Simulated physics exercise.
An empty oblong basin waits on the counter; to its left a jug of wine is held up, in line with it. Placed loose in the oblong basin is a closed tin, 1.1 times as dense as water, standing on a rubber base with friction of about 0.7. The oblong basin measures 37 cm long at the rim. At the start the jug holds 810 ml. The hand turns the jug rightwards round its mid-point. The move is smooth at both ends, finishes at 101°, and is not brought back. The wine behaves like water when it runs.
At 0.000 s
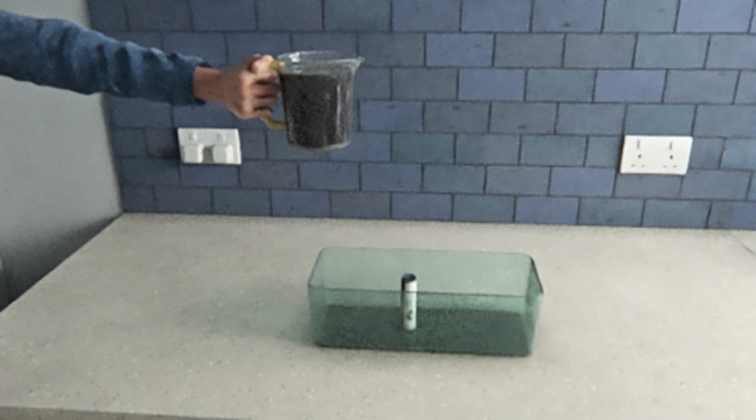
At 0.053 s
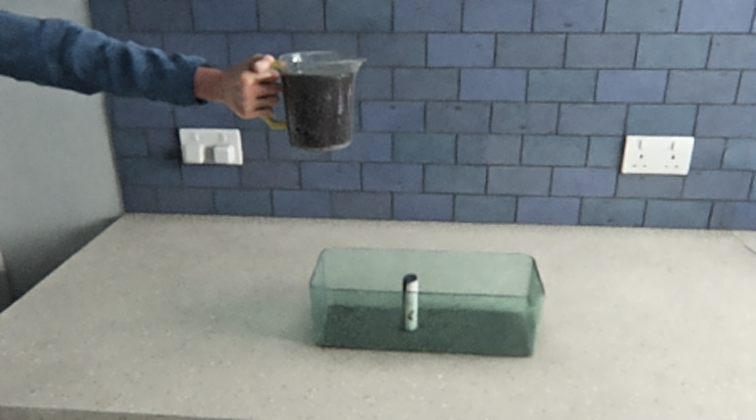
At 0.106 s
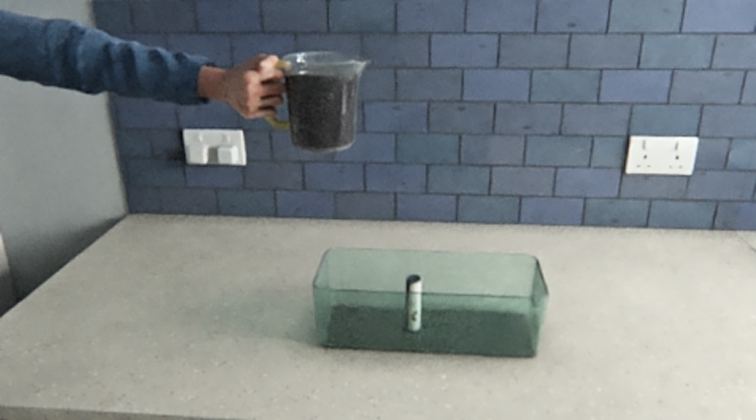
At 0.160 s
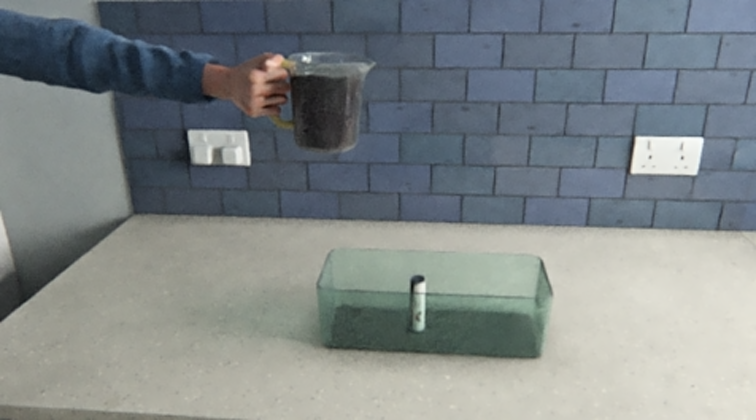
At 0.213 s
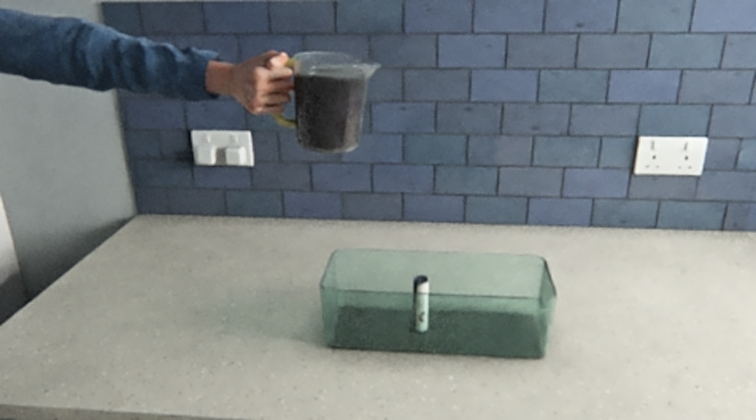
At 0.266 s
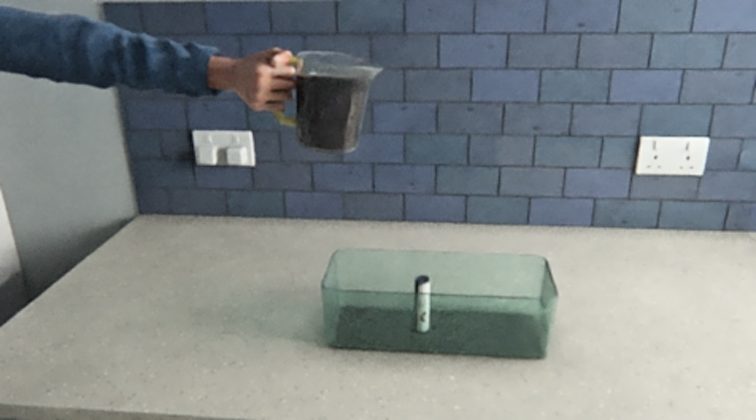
A hand in a blue sleeve holds up a clear jug of dark liquid at the upper left, seen from the front and slightly above a pale speckled counter backed by blue tiles and white sockets. Below and to the right sits a translucent green oblong basin with a small dark-topped, pale cylinder at its middle. The hand tilts the jug slightly rightwards, while the view drifts a little left.
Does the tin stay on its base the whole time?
Yes - it never tilts over.
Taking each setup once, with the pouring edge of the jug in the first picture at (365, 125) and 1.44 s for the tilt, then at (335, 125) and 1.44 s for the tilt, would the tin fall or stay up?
First it tips over; then it tips over.
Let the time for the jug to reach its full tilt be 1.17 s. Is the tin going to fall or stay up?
Result: Tin upright.
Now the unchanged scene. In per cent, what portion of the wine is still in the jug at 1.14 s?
Around 36 percent of it.
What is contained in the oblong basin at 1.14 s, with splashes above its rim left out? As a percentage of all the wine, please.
The fraction sits near 32 in a hundred.
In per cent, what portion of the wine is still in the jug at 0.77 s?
At that time about 86 in a hundred parts are still held.
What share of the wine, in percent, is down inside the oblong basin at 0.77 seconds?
1 %, roughly.
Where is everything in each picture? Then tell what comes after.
Tilt 0°; pouring edge (365, 59); surface from (283, 70) to (353, 70); the oblong basin's rim runs from (315, 267) to (537, 275); the tin's top is at (409, 280), in the first frame.
Tilt 0°; pouring edge (366, 59); surface from (284, 70) to (354, 71), in the second frame.
Tilt 1°; pouring edge (370, 61); surface from (289, 70) to (359, 72), in the third frame.
Tilt 3°; pouring edge (376, 63); surface from (294, 71) to (363, 72), in the fourth frame.
Tilt 5°; pouring edge (380, 65); surface from (298, 72) to (369, 73), in the fifth frame.
Tilt 8°; pouring edge (384, 68); surface from (301, 73) to (372, 73), in the sixth frame.
By 0.77 s the tilt is 56° and 86 per cent is still to pour; the tin stands where it began.
By 1.14 s the tilt is 90° and 37 per cent is still to pour; the tin stands where it began.
By 1.52 s the tilt is 101° and 4 per cent is still to pour; the tin stands where it began.
By 1.94 s the tilt is 101° and 0 per cent is still to pour; the tin stands where it began.
At rest the tin stands where it began.
